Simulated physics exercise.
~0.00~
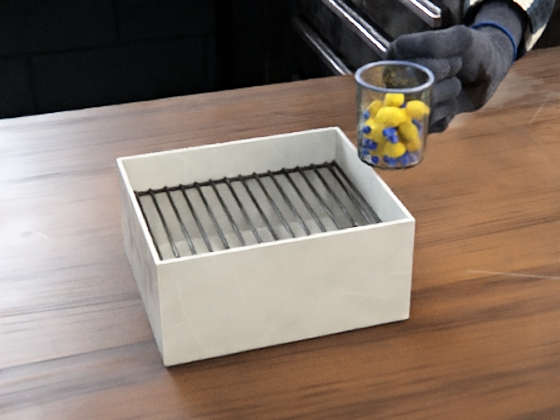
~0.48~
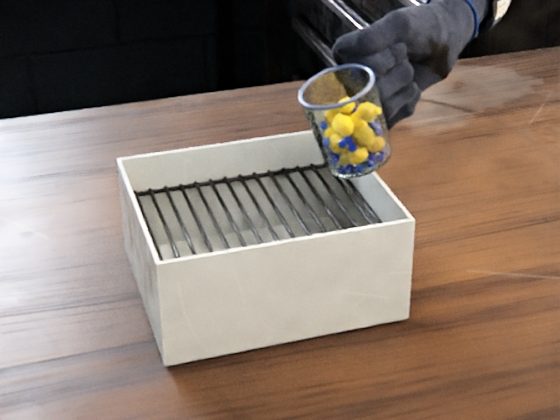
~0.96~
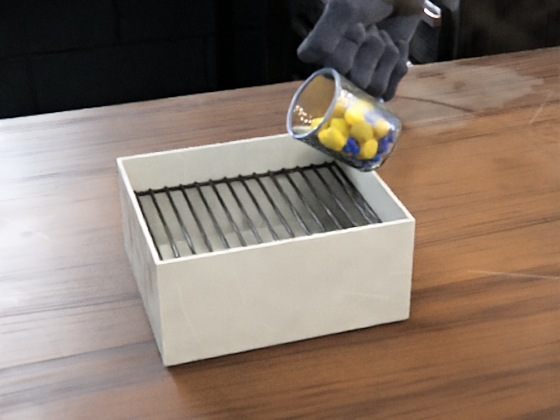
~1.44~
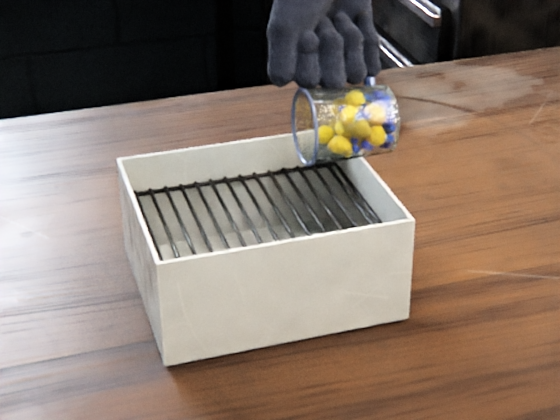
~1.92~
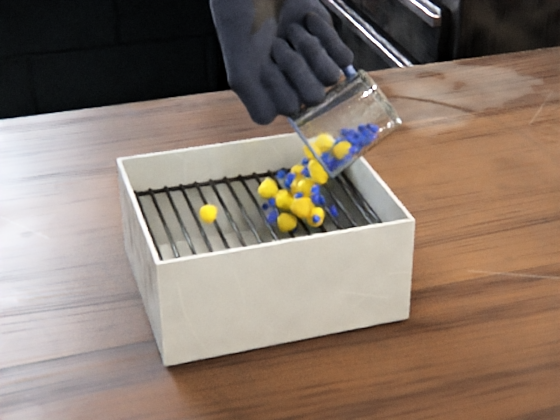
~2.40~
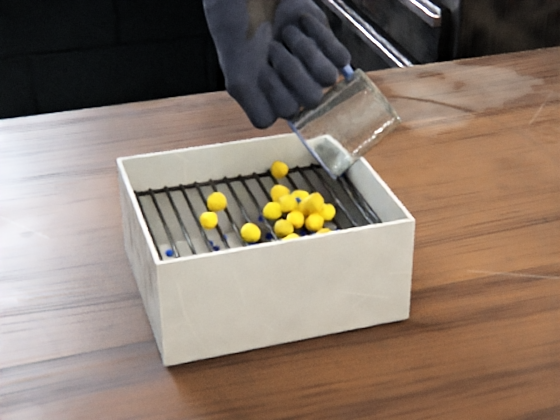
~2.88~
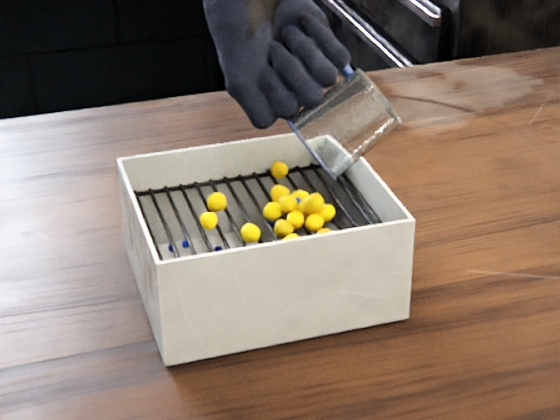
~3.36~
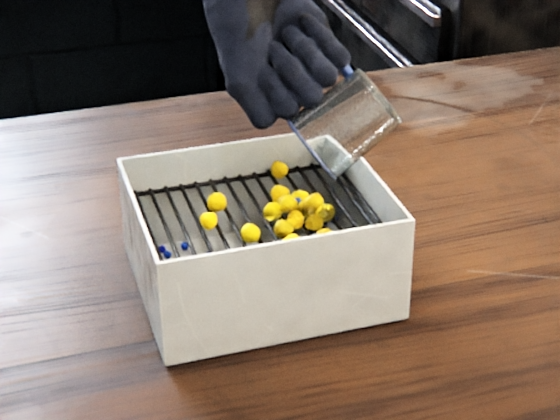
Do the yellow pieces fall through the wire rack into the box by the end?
No, the yellow pieces stay on top of the wires. It is the blue ones that drop through.
